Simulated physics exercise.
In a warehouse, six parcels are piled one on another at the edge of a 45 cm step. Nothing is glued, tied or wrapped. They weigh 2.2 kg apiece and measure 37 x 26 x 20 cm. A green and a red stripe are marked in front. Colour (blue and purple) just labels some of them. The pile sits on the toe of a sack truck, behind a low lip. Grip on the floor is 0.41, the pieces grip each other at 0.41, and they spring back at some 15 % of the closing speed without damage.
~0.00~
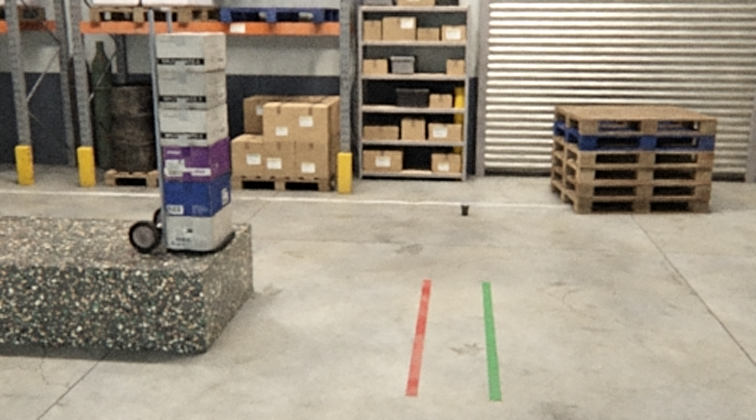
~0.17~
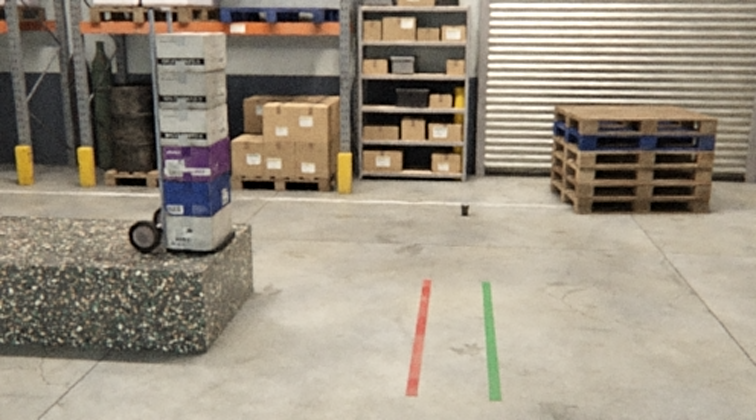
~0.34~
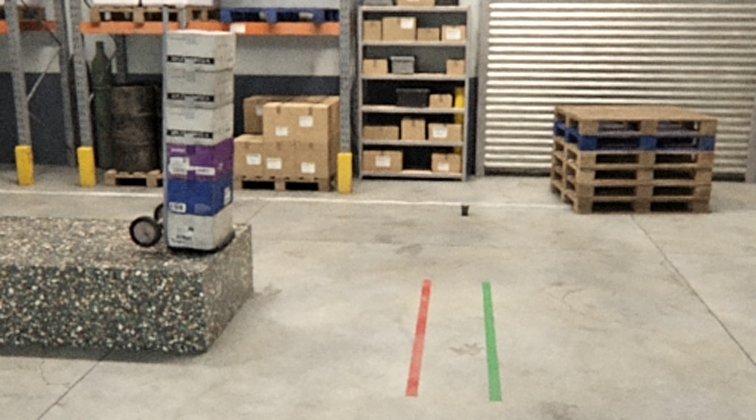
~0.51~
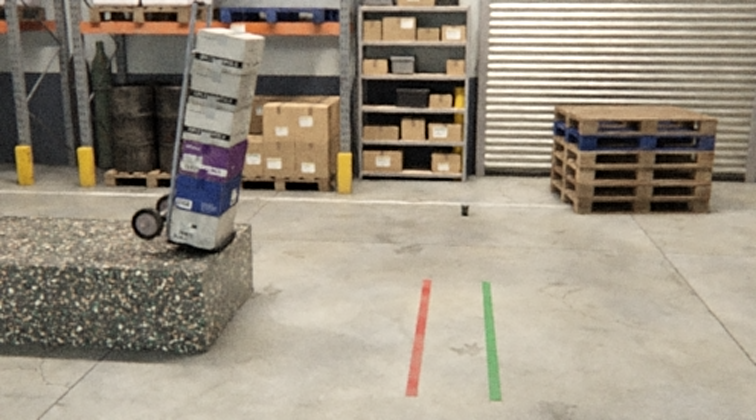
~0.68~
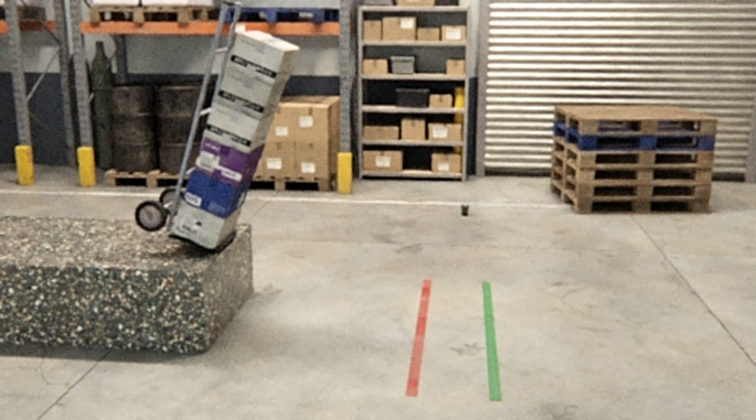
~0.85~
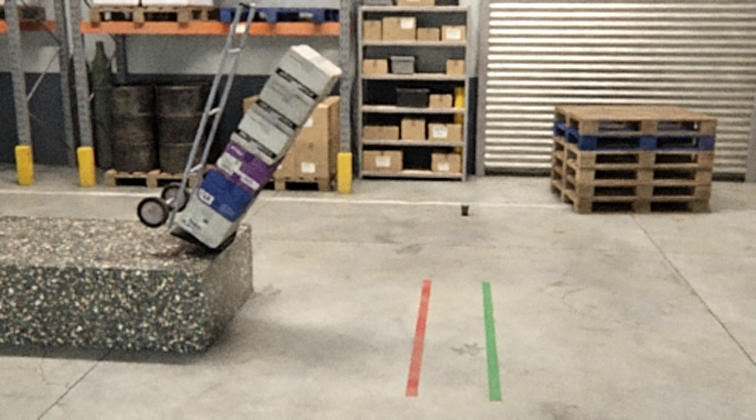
A stack of boxes on a sack truck tilts steeply to the right at a step's edge.
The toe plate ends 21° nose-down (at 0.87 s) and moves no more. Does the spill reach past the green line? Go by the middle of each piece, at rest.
No, all stops short of the green line.
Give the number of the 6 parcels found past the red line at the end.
1 of them.
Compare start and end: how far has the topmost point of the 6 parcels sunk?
About 140 cm.
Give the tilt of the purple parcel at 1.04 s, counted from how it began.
Roughly 60°.
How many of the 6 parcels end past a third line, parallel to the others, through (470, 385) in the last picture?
It comes to 0.
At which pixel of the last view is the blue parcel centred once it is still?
Around (297, 301).
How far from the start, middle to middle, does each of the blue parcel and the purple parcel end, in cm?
Moved: Blue 80, purple 110.
Around 0.92 s, none of the 6 parcels past the green line, 6 disturbed; blue parcel tipped 42°; purple parcel tipped 42°.
Around 1.04 s, none of the 6 parcels past the green line, 6 disturbed; purple parcel tipped 57°, 14 cm lower; blue parcel tipped 57°.
Around 1.20 s, none of the 6 parcels past the green line, 6 disturbed; purple parcel on its side; blue parcel on its side.
Finally (2.1 s), none of the 6 parcels past the green line, 6 disturbed; blue parcel on its side; purple parcel on its side. The farthest middle lies 16 cm short of that line. Seen by the last camera, middles, blue parcel near (297, 301), purple parcel near (338, 304).
